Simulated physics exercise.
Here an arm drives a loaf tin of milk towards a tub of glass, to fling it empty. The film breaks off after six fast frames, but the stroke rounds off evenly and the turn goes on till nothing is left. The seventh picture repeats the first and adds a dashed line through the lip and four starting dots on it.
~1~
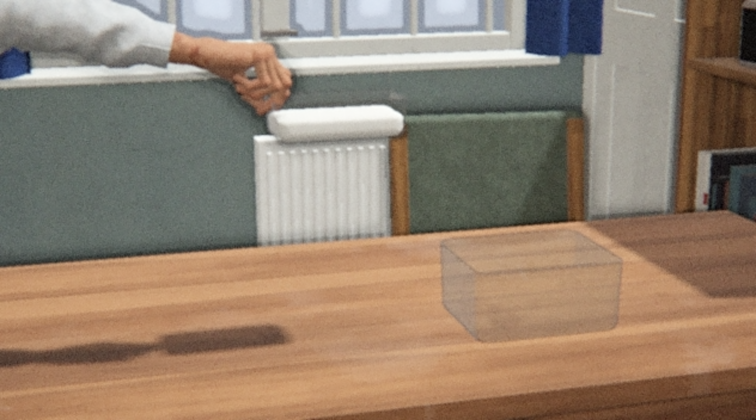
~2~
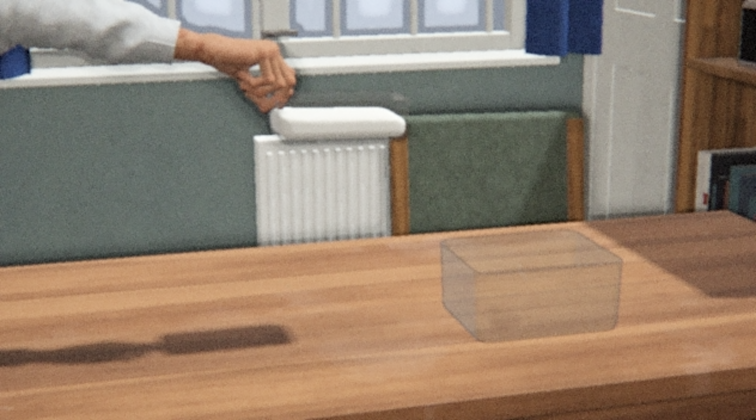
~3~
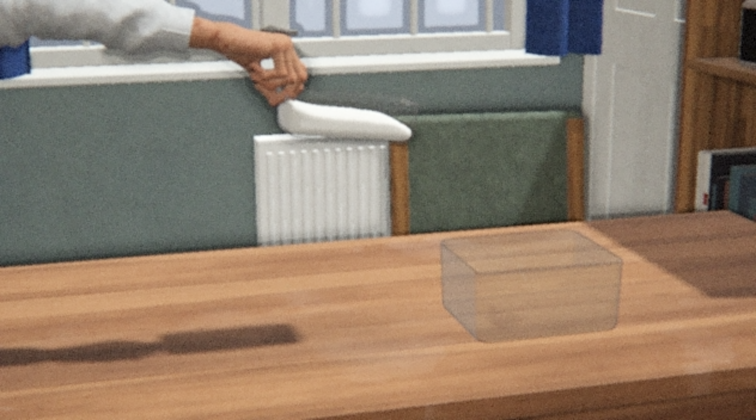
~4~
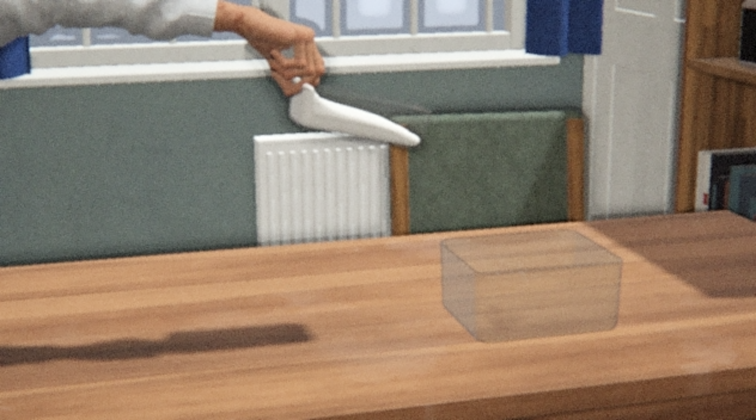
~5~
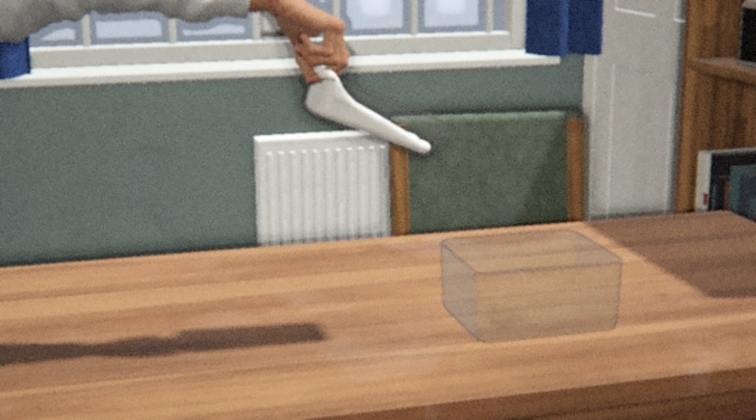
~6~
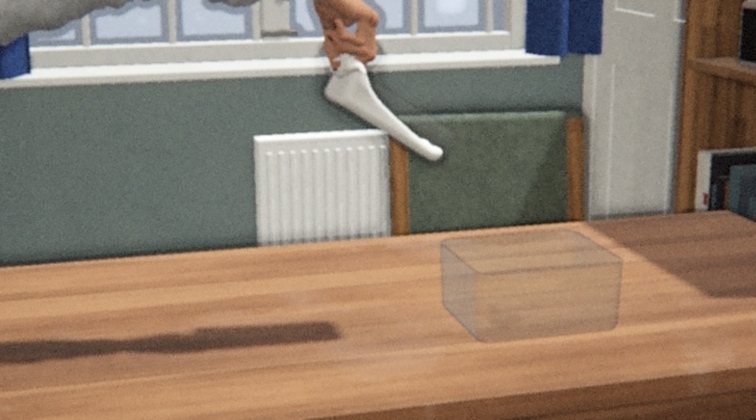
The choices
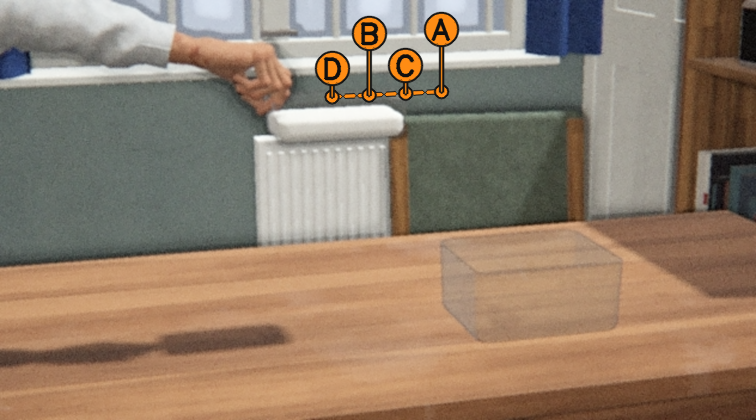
A hand moves a white container rightward above a wooden table, tilting it steadily.
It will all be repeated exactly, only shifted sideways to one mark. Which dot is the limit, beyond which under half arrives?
Spot D just does it.
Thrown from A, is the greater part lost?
No, not at all.
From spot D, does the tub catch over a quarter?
Yes, it does.
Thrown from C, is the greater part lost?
No, that is safe.
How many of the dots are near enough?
All of them.
On the marked copy, A at (441, 91); B at (369, 95); C at (405, 93); D at (332, 96).
Choosing A, about 67 % lands in the tub, 7 % falls short and 26 % goes beside or beyond.
Choosing B, about 77 % lands in the tub, 13 % falls short and 10 % goes beside or beyond.
Choosing C, about 78 % lands in the tub, 11 % falls short and 11 % goes beside or beyond.
Choosing D, about 65 % lands in the tub, 24 % falls short and 11 % goes beside or beyond.
